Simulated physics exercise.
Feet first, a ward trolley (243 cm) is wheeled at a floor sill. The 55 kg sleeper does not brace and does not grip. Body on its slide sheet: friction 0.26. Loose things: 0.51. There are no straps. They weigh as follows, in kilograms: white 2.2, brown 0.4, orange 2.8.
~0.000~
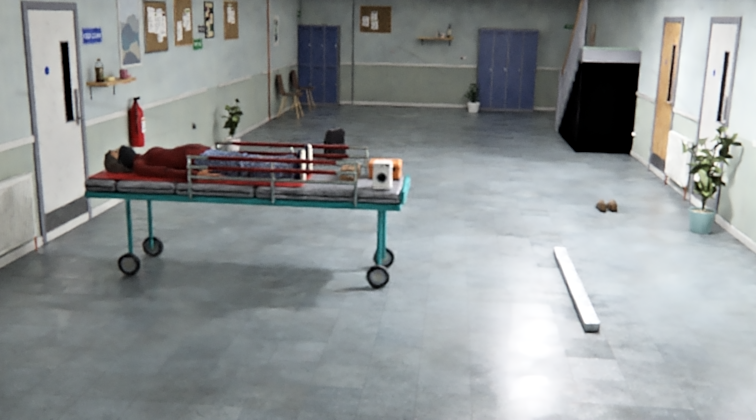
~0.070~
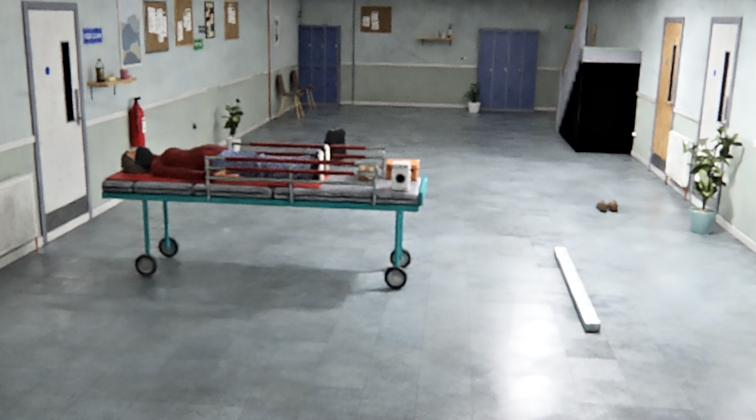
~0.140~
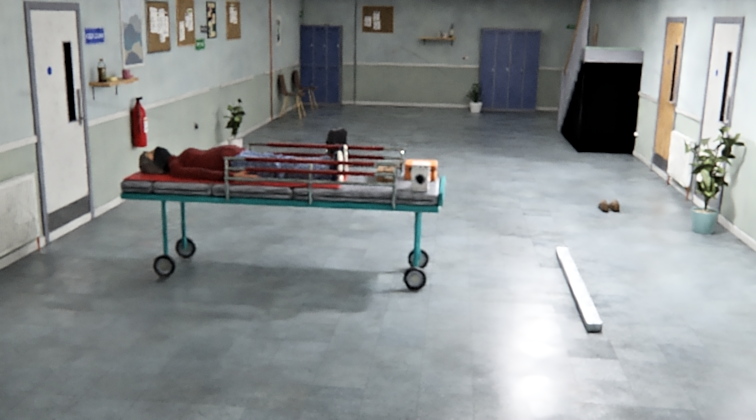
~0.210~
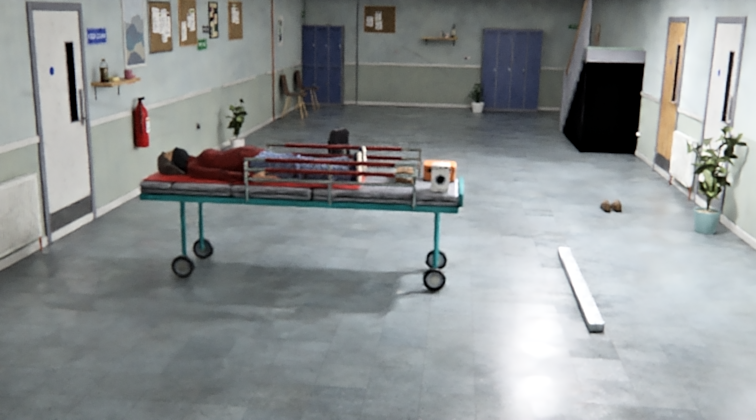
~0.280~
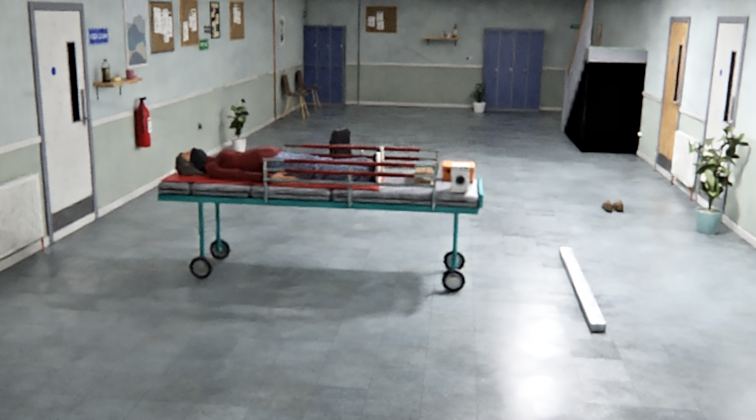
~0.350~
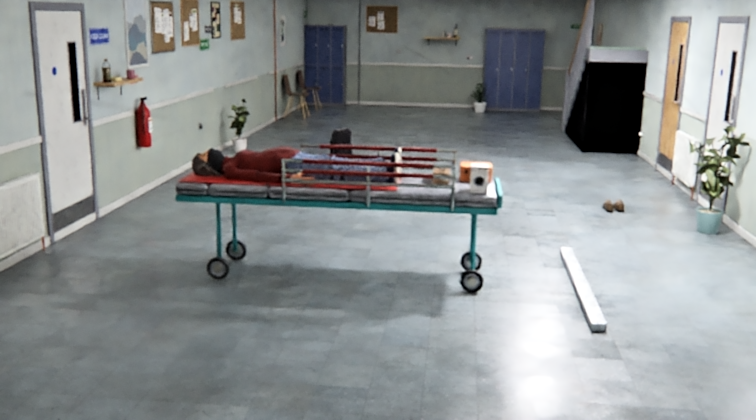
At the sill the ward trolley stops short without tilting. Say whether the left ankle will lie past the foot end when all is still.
In the end the left ankle rests short of the foot end.
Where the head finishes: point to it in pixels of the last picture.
Around (386, 172).
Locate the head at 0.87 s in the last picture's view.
Near pixel (328, 169).
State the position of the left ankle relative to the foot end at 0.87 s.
Around 60 cm shy of the mark.
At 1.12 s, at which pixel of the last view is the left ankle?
(552, 177).
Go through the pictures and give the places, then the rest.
Left ankle (301, 168), white pump (383, 175); 0 cm covered, 137 to go, in the first frame.
Left ankle (318, 168), white pump (401, 176); 13 cm covered, 124 to go, in the second frame.
Left ankle (336, 169), white pump (421, 176); 27 cm covered, 110 to go, in the third frame.
Left ankle (355, 170), white pump (441, 177); 40 cm covered, 97 to go, in the fourth frame.
Left ankle (373, 170), white pump (460, 178); 53 cm covered, 84 to go, in the fifth frame.
Left ankle (391, 171), white pump (479, 178); 67 cm covered, 70 to go. Speed about 1.9 m/s, in the sixth frame.
The jolt is at 0.72 s.
After 0.87 s the left ankle is 60 cm short of the foot end, near (513, 175) in the last picture's view; the white pump 6 cm past the foot end, tilted 10°.
After 1.12 s the left ankle is 30 cm short of the foot end, near (552, 177) in the last picture's view; the white pump 40 cm past the foot end, tilted 65°.
After 1.42 s the left ankle is 16 cm short of the foot end, near (572, 178) in the last picture's view.
At rest, 2.2 s, white pump drops off; brown glove box drops off; orange case drops off; left ankle stops short of the foot end.
